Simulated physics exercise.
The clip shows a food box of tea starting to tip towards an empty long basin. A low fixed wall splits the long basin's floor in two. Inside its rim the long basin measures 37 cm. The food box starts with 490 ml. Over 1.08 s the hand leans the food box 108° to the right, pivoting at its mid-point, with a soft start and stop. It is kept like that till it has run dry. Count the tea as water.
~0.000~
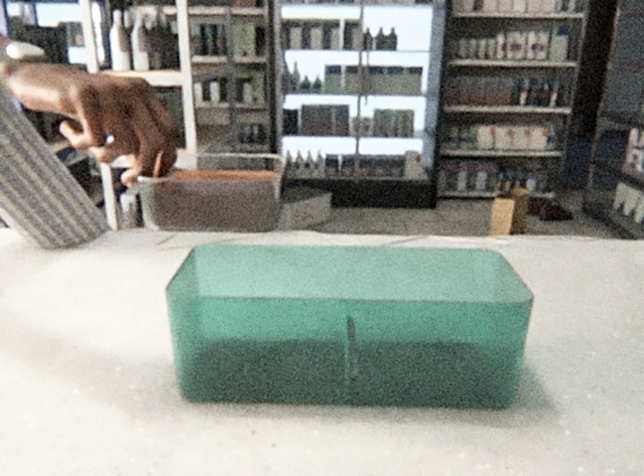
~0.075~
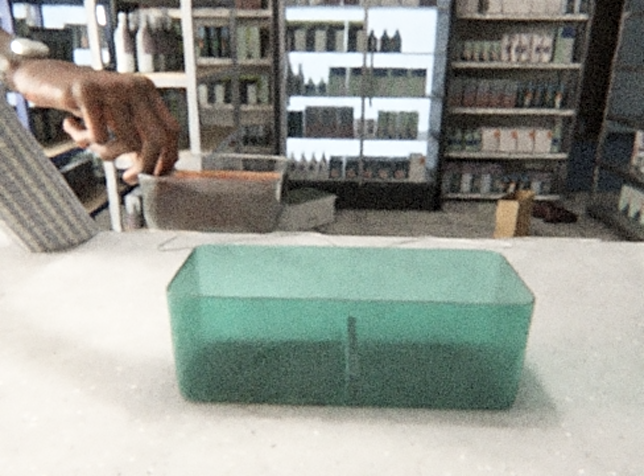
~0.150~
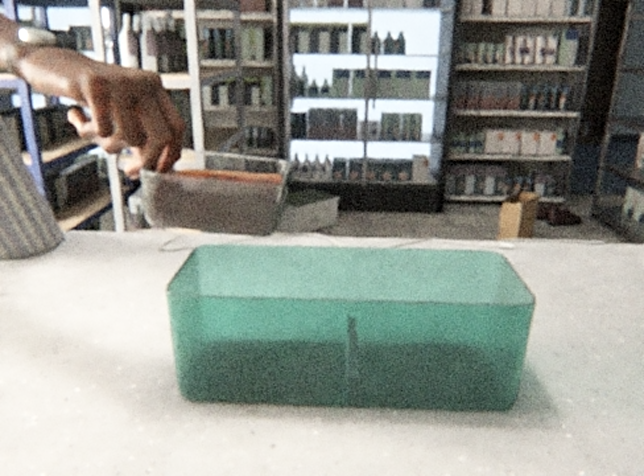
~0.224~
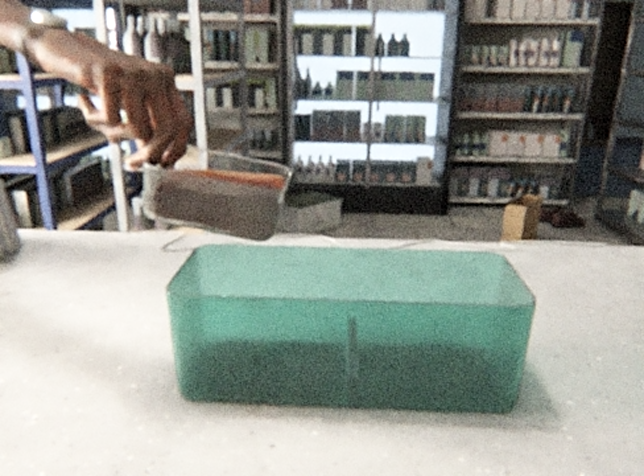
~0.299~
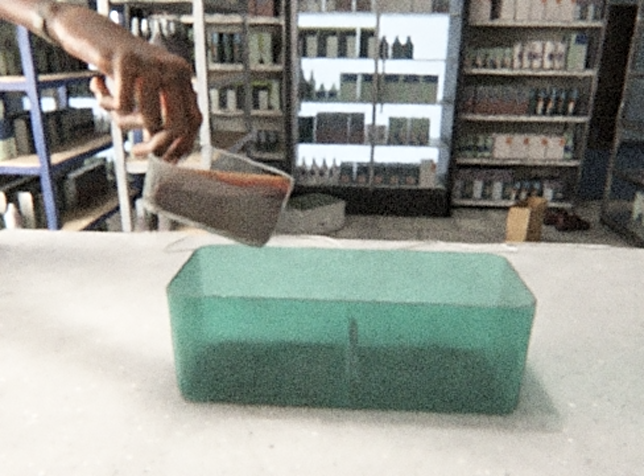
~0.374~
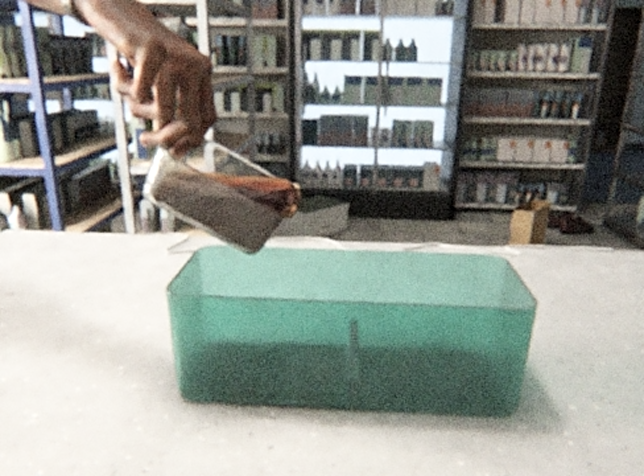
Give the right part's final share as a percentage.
About 10 per cent.
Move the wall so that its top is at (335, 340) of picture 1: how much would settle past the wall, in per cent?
In that case some 40 per cent.
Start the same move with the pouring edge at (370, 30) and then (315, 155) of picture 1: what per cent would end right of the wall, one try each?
First 85, then 65 per cent.
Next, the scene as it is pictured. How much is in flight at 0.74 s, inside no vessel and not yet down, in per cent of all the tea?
Some 9 per cent.
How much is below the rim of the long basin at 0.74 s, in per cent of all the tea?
Near 74 in a hundred.
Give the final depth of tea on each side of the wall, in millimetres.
Some 18 mm on the left and 2 mm on the right.
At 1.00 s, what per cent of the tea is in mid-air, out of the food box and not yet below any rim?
Some 2 per cent.
By 0.74 s the tilt is 83° and 18 per cent is still to pour, 66 is left of the wall and 7 right of it.
By 1.00 s the tilt is 107° and 2 per cent is still to pour, 87 is left of the wall and 8 right of it.
By 1.28 s the tilt is 108° and 0 per cent is still to pour, 89 is left of the wall and 10 right of it.
By 1.58 s the tilt is 108° and 0 per cent is still to pour, 89 is left of the wall and 10 right of it.
At rest 89 per cent lies left of the wall, 10 right of it and 1 outside.
